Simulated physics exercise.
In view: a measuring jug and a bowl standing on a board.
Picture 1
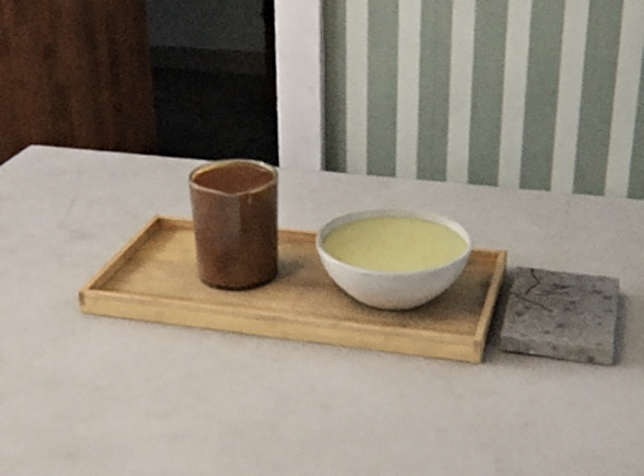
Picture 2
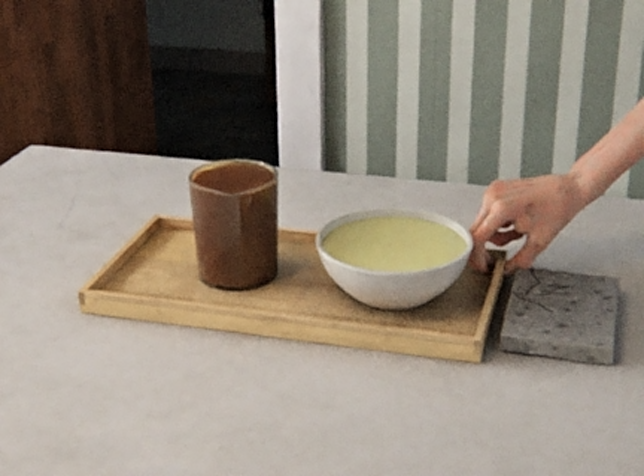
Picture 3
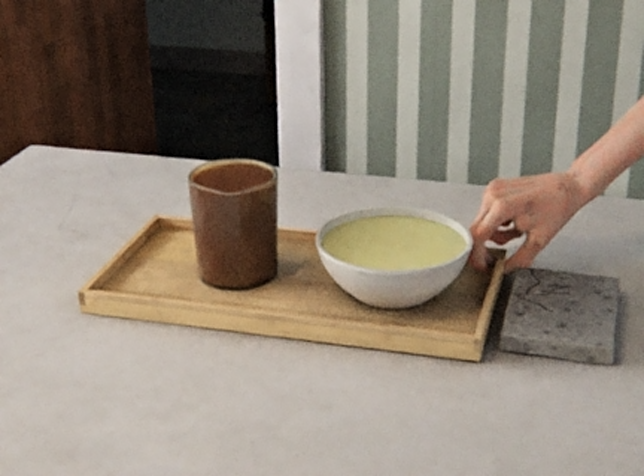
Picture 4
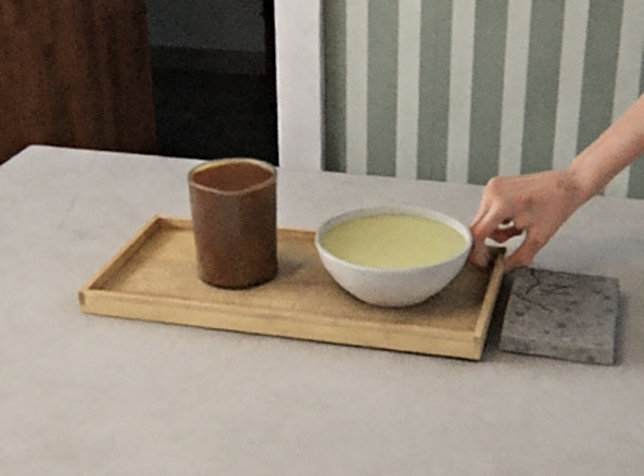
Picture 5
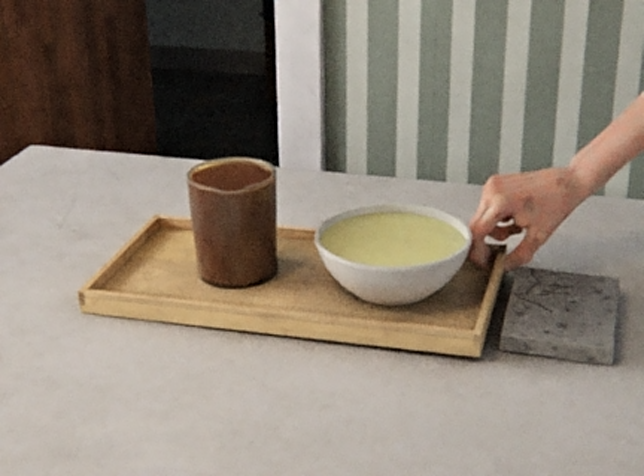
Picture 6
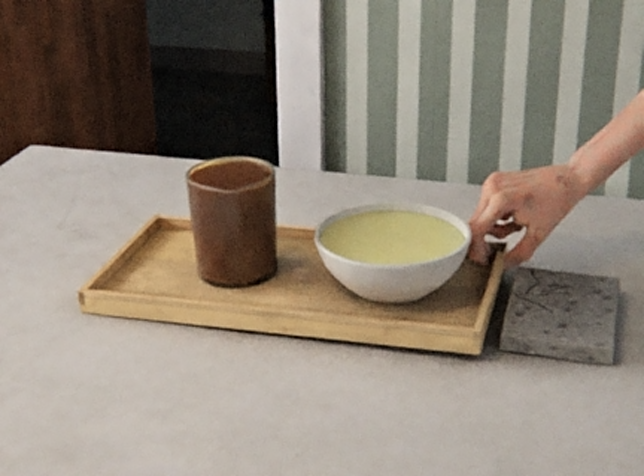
A hand reaches in from the right, grips the wooden tray's end and barely raises it.
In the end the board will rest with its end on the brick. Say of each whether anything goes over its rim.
My prediction: Measuring jug: All stays in; bowl: All stays in.
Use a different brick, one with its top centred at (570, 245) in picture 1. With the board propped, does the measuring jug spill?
Result: Splashes out.
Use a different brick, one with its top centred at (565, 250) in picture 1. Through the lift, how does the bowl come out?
Drips over.
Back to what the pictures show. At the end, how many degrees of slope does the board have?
Tilt at rest: Approx. 3 degrees.
Next, the board slopes by about 2°; measuring jug, its rim is dry; bowl, its rim is dry.
After that, the board slopes by about 4°; measuring jug, its rim is dry; bowl, its rim is dry.
Finally, the board slopes by about 3°, resting on the brick; measuring jug, its rim is dry; bowl, its rim is dry.
